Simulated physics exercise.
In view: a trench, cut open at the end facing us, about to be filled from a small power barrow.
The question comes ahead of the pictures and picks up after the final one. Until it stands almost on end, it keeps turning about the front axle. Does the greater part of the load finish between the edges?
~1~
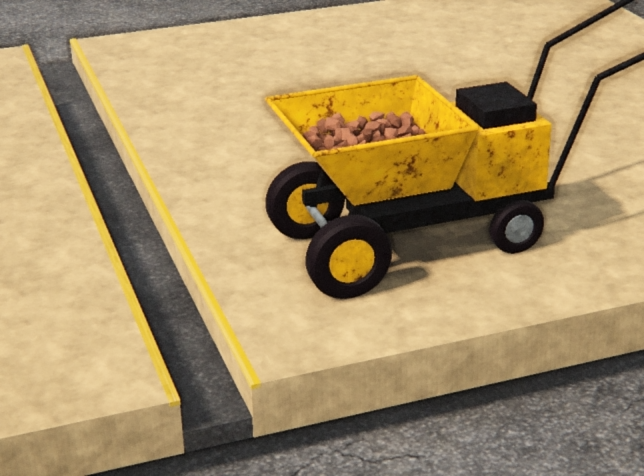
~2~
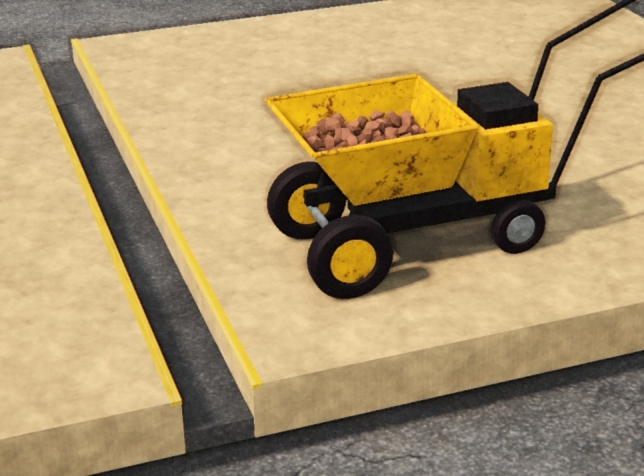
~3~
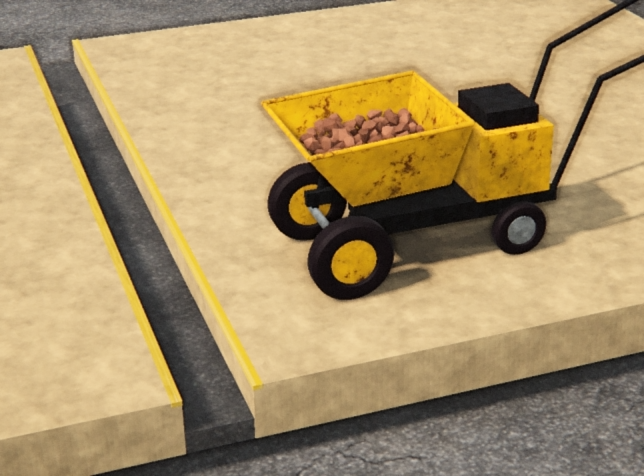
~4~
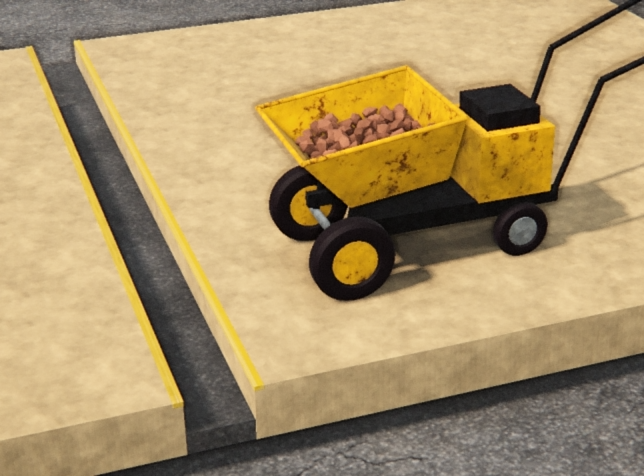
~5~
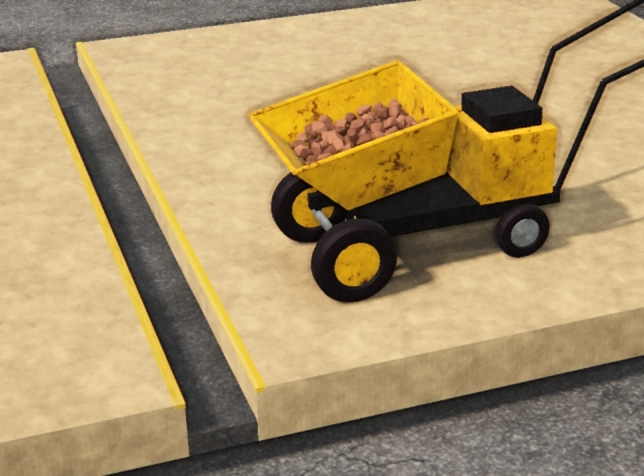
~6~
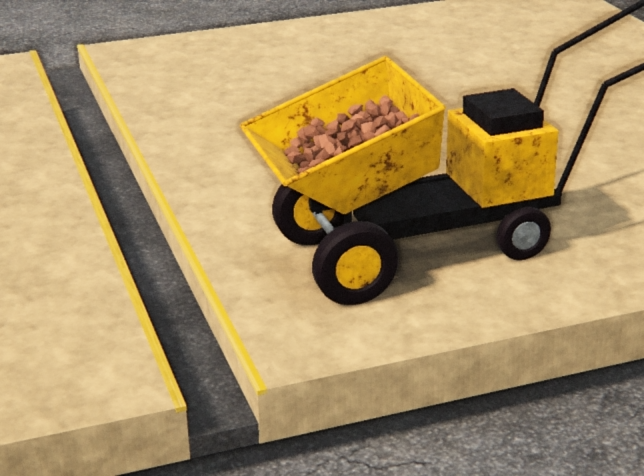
Yes.
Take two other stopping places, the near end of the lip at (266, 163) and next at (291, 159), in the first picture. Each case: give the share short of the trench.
The first position yields around 0 per cent; the second yields around 0 per cent.
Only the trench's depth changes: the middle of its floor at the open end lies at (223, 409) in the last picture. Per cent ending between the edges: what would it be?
Some 60 per cent.
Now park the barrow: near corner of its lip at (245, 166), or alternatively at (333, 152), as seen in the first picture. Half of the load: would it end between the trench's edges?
Okay, first it's a smaller portion, and then it's the bigger portion.
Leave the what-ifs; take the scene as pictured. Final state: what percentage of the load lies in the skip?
I'd say around 0 per cent.
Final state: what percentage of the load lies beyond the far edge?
Roughly 0 per cent of the load.
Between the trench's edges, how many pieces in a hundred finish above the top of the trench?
Close to 15 percent.
Just after the last frame, skip tipped steeply; every one in the skip.
A moment on, skip tipped right over; almost all in the skip; just a few short of the trench; just a few in or heaped over the trench.
Further on, skip tipped right over; roughly a third in the skip; just a few short of the trench; roughly two thirds in or heaped over the trench; just a few beyond it.
When it is over, skip tipped right over; just a few in the skip; about a tenth short of the trench; almost all in or heaped over the trench; just a few beyond it.
